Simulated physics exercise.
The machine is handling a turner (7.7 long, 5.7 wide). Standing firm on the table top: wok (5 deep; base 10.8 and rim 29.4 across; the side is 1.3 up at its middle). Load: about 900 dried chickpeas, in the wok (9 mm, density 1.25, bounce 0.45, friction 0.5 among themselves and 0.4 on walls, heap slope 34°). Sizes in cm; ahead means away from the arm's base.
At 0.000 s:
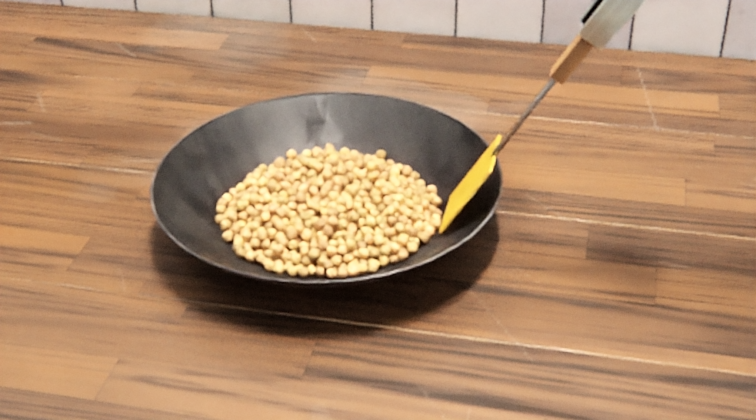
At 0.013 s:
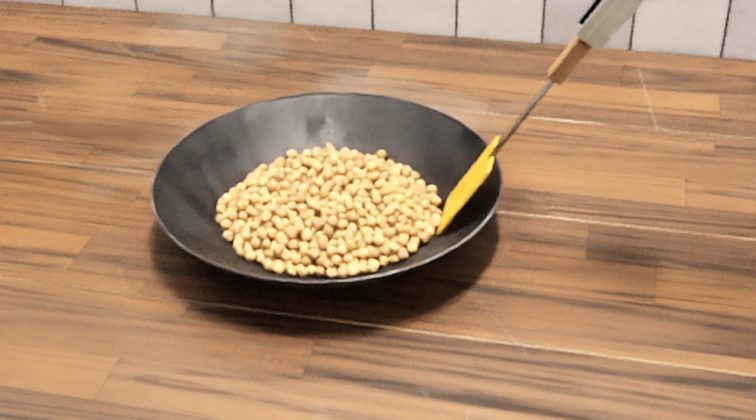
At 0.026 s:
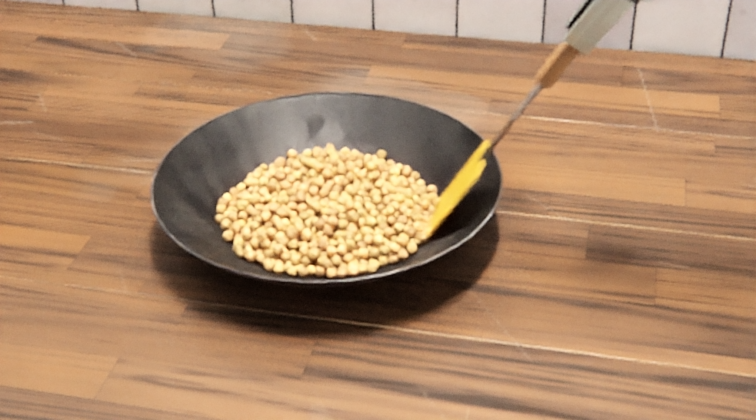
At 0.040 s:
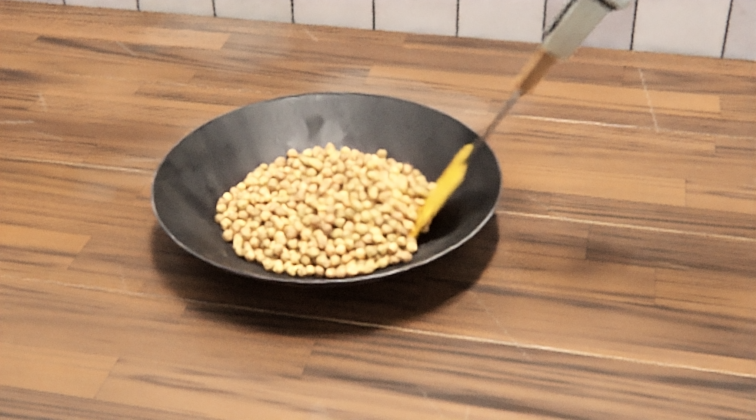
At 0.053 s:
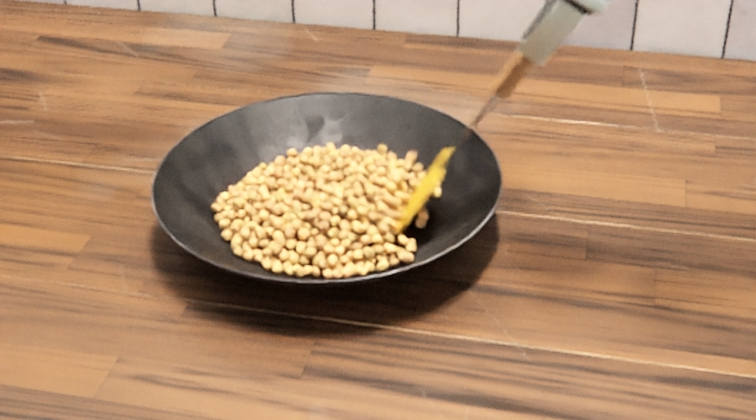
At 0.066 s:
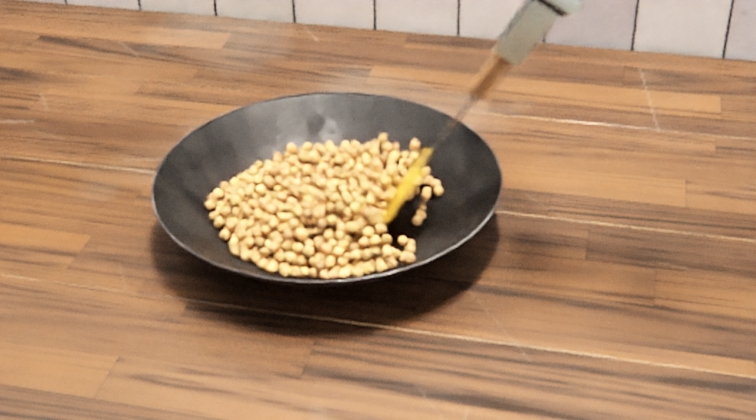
A robotic arm pushes a yellow turner leftward through the chickpeas in a black wok.
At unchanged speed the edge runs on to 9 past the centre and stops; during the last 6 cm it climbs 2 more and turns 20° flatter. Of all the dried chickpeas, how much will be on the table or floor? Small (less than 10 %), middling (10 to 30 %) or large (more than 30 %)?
On the table or floor the share is middling, 10 to 30 %.
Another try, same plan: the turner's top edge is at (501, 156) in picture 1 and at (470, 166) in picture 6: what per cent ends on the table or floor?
About 0 per cent.
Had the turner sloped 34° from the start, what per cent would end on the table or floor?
In that case some 15 per cent.
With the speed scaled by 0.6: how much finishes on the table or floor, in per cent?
About 5 per cent.
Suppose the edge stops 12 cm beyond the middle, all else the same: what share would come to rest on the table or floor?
It would be near 30 per cent.
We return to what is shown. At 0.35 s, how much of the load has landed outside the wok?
Some 15 per cent.
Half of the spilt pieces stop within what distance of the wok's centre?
Some 32 cm.
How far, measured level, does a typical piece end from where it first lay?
Some 4 cm.
After 0.10 s, sloping 59°, highest piece 7 above the table; 900 in the wok.
After 0.13 s, sloping 54°, highest piece 8 above the table; 900 in the wok.
After 0.35 s, sloping 39°, highest piece 12 above the table; 717 in the wok, 143 on the table or floor, 40 on the blade or in flight.
After 1.40 s, sloping 39°, highest piece 4 above the table; 717 in the wok, 183 on the table or floor.
At rest, 717 in the wok, 183 on the table or floor. That is 20 % on the table or floor.
